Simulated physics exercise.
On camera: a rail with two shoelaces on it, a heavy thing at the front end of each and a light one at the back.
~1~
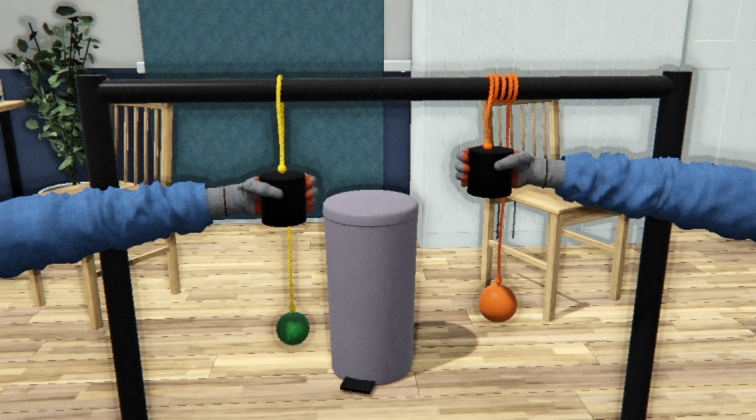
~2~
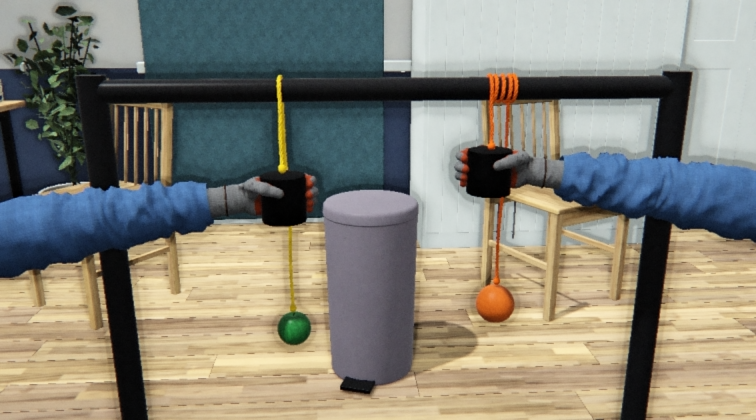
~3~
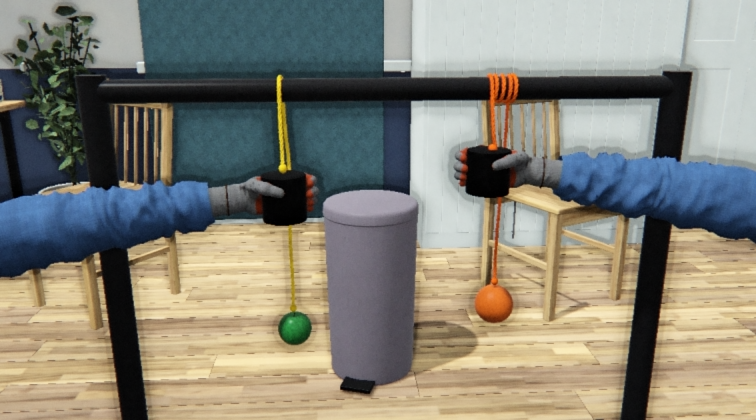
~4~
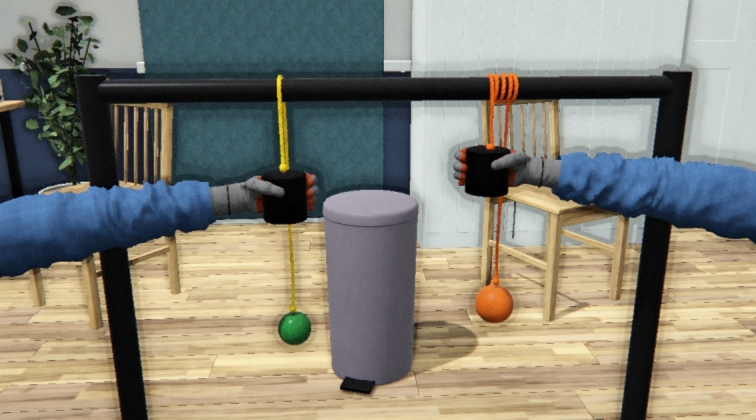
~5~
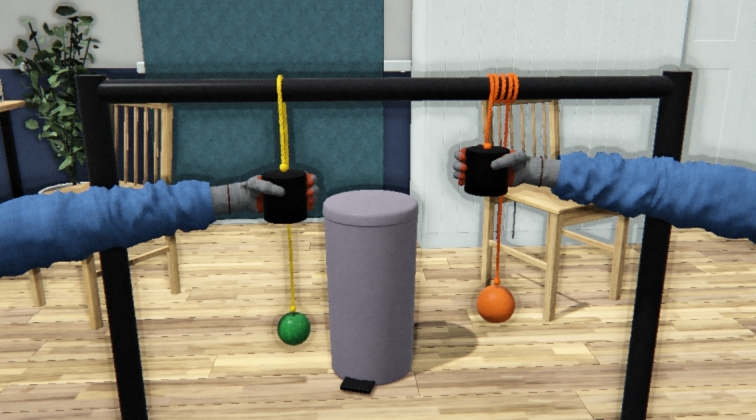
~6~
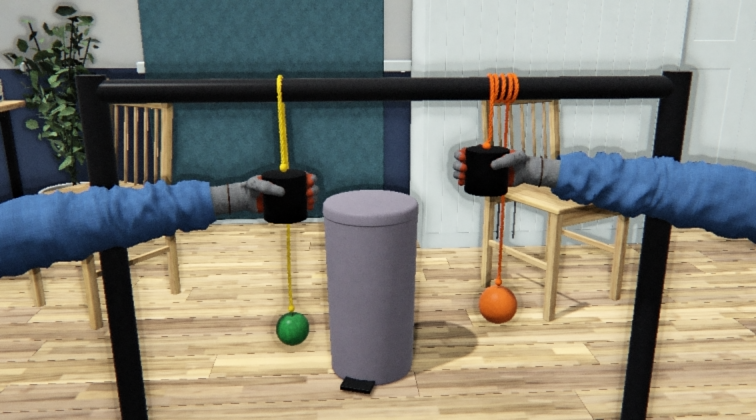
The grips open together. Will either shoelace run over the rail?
Outcome: The left weight drops, the right weight keeps its height.
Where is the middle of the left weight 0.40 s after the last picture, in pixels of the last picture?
Near (291, 326).
Then, 0.40 s on from there, left weight dropping near (291, 326); right weight off the floor near (491, 176).
Then, 0.70 s on from there, left weight on the floor; right weight off the floor near (490, 176).
In the end, left weight on the floor; right weight off the floor near (490, 176). The left weight pulls its rope through and the right weight stays hanging.
